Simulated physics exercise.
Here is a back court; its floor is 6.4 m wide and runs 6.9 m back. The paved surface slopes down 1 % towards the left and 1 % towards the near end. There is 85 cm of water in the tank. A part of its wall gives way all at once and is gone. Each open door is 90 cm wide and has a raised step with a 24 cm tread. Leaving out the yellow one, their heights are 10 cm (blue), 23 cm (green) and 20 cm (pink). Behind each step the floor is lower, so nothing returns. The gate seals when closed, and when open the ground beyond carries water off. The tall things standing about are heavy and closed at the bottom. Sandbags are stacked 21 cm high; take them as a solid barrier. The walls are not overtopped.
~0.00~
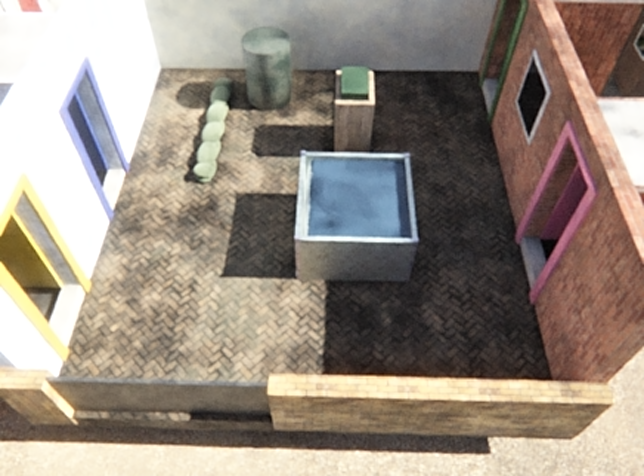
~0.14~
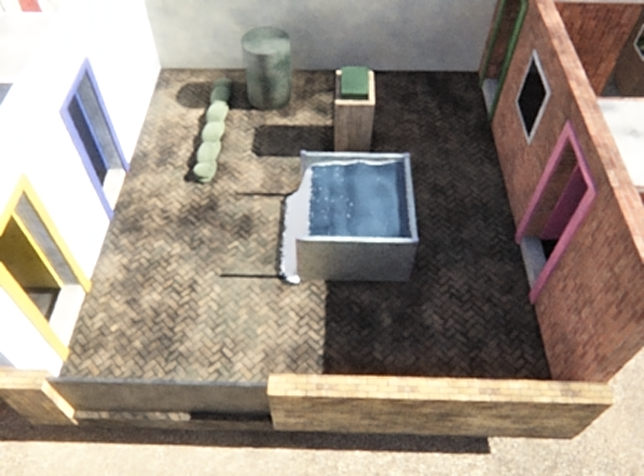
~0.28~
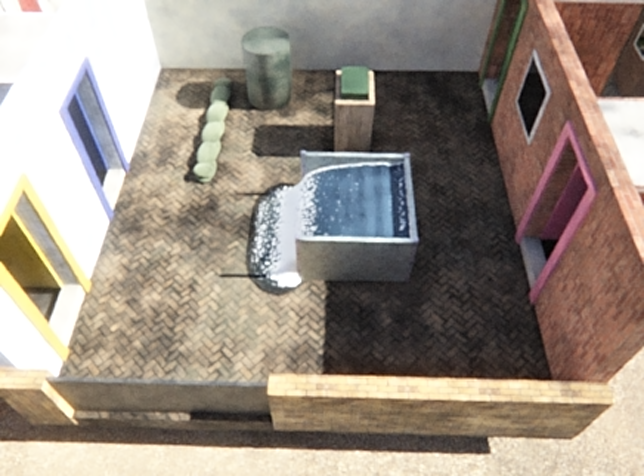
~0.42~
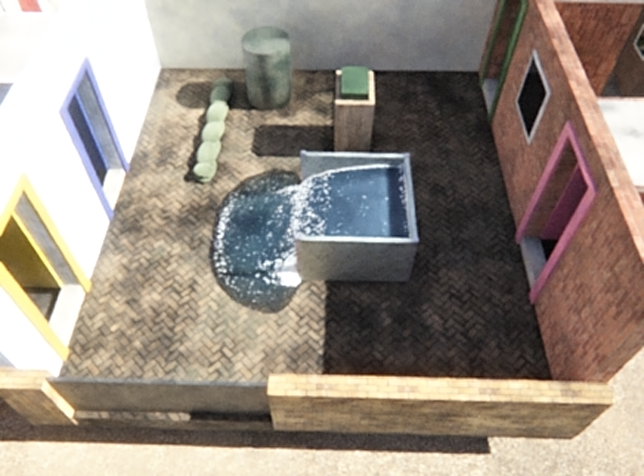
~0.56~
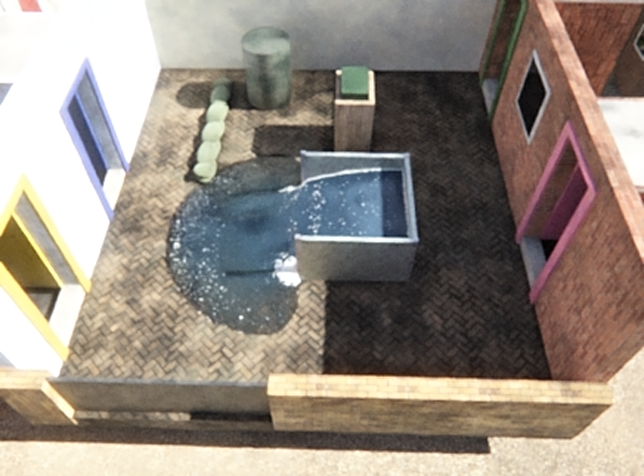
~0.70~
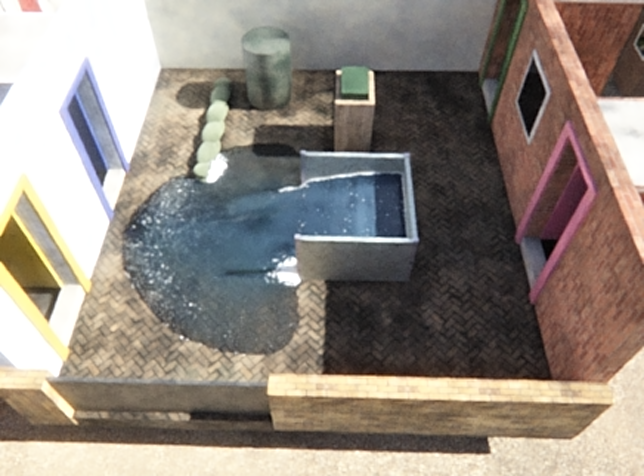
A tank's left wall gives way and water pours out, spreading leftward across the paved court.
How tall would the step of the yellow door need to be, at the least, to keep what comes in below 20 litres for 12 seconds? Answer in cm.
About 21 cm.
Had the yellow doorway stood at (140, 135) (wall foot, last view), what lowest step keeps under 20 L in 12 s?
Roughly 5.5 cm.
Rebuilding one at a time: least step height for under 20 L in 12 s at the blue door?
Roughly 30 cm at blue.
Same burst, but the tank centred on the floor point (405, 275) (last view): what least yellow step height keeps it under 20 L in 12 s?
Some 28 cm.
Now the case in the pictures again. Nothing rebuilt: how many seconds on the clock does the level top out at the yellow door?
At about 1.6 s.
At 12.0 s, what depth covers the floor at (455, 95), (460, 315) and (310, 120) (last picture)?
About 1, 5 and 2 cm.
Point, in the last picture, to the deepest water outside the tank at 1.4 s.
Near (101, 249).
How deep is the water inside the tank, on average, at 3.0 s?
Some 10 cm.
After 1.4 s water covers 30 % of the floor, deepest (40 cm) near (101, 249); 26 cm at the yellow door, 1 litre in over its 20 cm step.
After 3.0 s water covers 45 % of the floor, deepest (29 cm) near (51, 398); 21 cm at the yellow door, 20 litres in over its 20 cm step.
After 12.0 s water covers 90 % of the floor, deepest (10 cm) near (51, 398); 8 cm at the yellow door, 24 litres in over its 20 cm step.
At the yellow door as built, the water arrived by 1.1 s and peaked near 28 cm at 1.6 s.
With a step of 19 cm, 31 litres would have come in within the 12 s; with 25.5 cm, 5 litres. So under 20 litres takes about 21 cm.
